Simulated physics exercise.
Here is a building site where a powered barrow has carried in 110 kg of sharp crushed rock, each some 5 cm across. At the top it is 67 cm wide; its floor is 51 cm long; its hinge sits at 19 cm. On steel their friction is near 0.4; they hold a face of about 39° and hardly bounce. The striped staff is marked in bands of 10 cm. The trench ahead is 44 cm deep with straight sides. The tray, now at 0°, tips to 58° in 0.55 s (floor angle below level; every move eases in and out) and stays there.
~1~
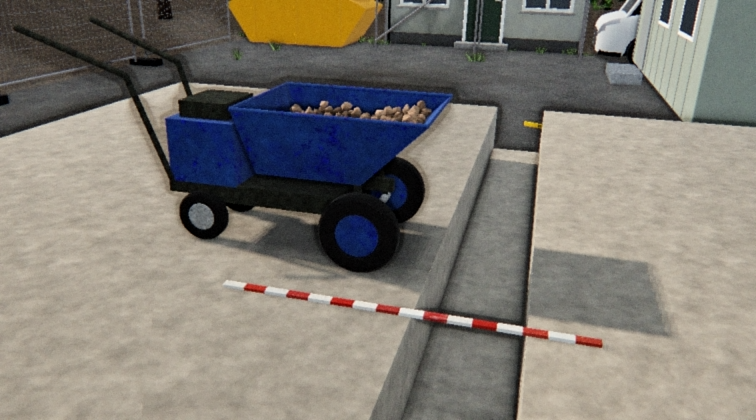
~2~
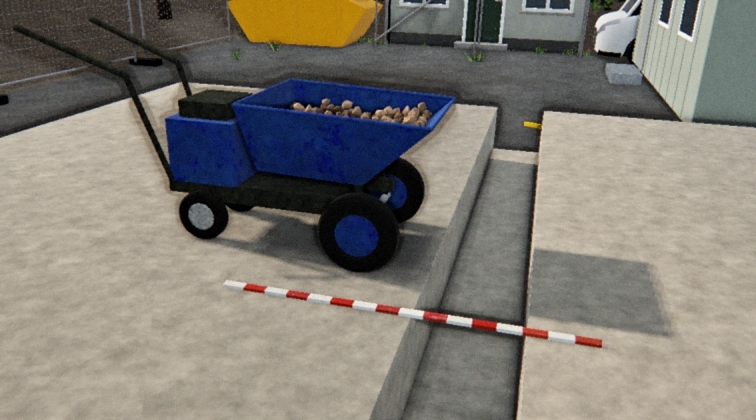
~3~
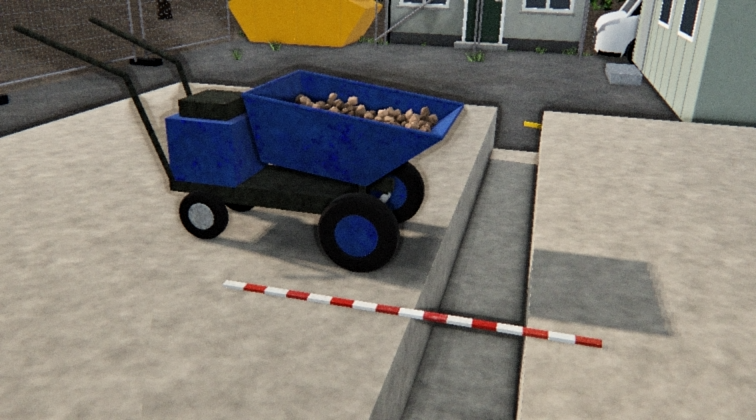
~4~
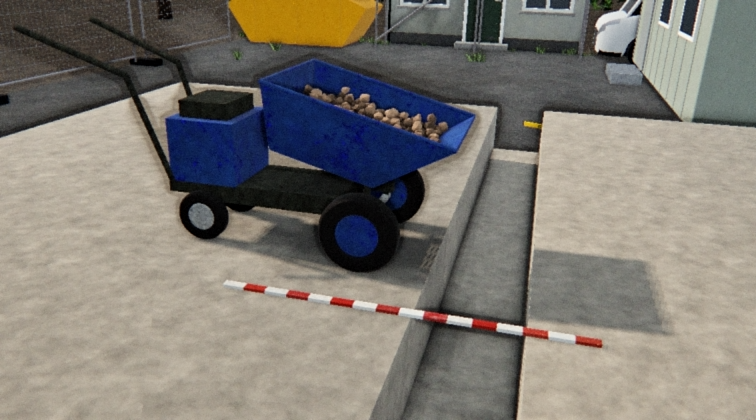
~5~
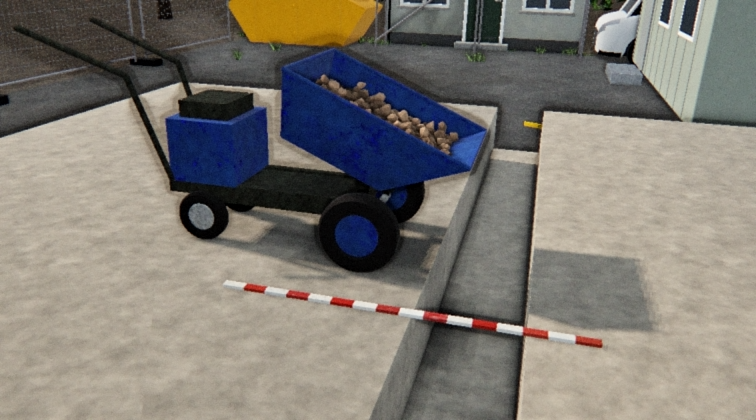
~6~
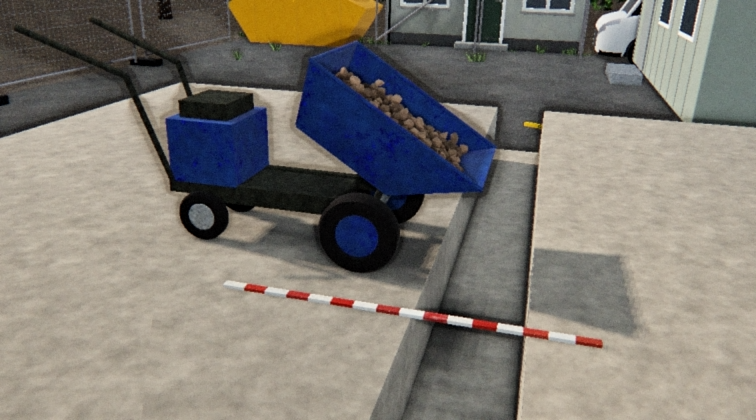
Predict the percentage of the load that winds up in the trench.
My prediction is about 32 per cent.
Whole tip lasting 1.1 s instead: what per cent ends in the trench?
I'd put it at roughly 40 per cent.
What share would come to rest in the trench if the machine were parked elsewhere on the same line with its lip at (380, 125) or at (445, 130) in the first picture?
I'd expect some 60 per cent, then some 20.
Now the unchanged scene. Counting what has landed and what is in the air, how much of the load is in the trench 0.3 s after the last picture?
Something like 5 in a hundred.
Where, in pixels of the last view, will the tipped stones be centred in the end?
Their middle is at about (521, 324).
Then, 0.1 s after the last picture the floor is at 49°, 100 % in the tray; the foremost stones are at (470, 189).
Then, 0.3 s after the last picture the floor is at 58°, 97 % in the tray, 3 % in the trench; the foremost stones are at (521, 233).
Then, 0.7 s after the last picture the floor is at 58°, 58 % in the tray, 17 % in the trench, 25 % past the trench; the foremost stones are at (610, 264).
Then, 2.7 s after the last picture the floor is at 58°, 40 % in the tray, 32 % in the trench, 28 % past the trench; the foremost stones are at (676, 289).
